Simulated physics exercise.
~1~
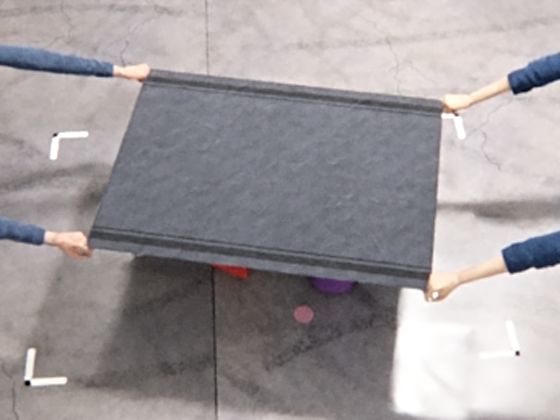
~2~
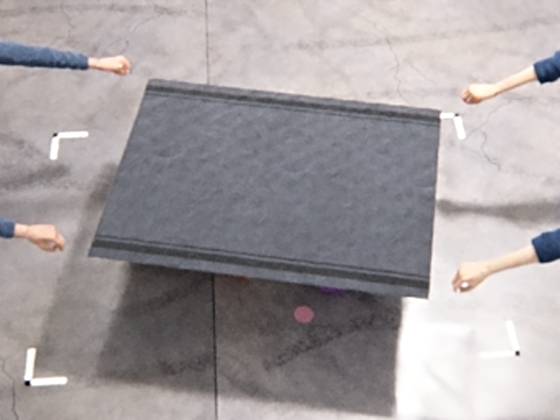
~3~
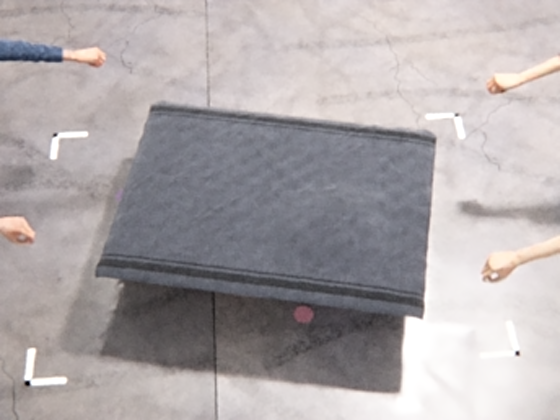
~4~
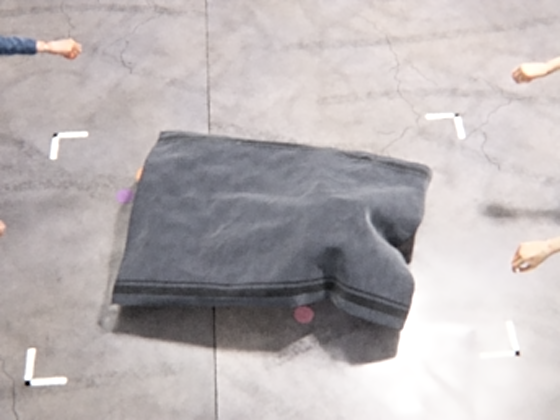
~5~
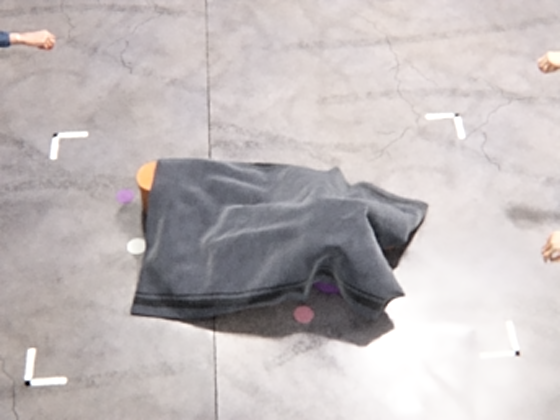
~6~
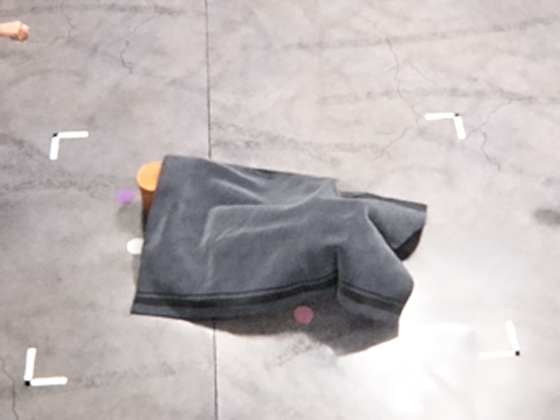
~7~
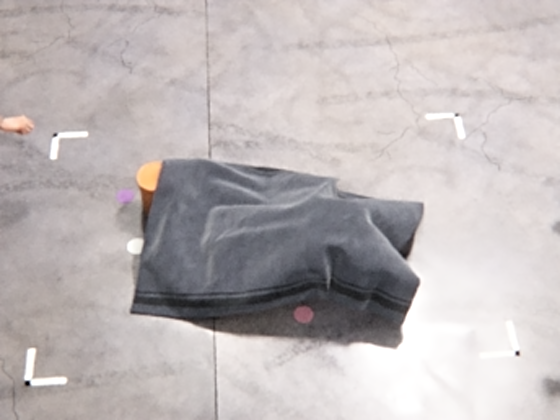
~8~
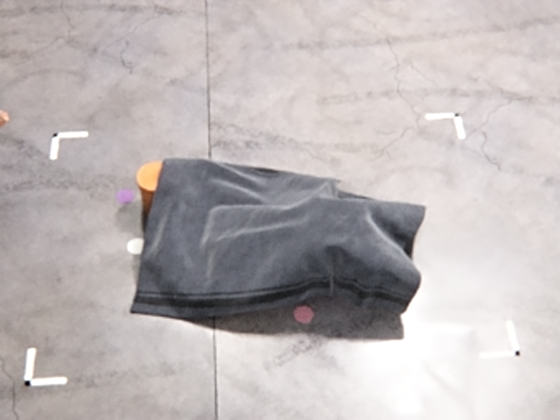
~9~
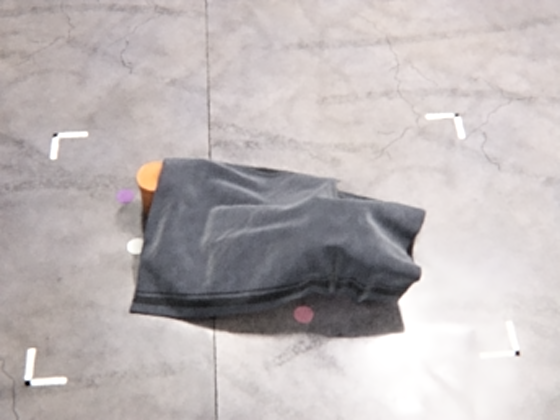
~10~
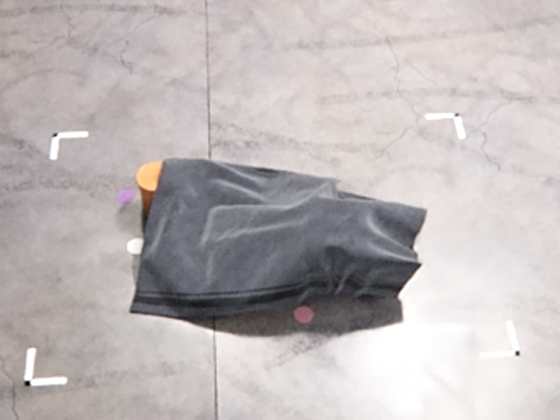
The footage shows four hands holding a dark gray blanket level above a workshop floor, then releasing it and withdrawing as it drops and crumples over objects. It settles in raised folds, an orange container peeking out at the left beside uncovered purple and white discs.
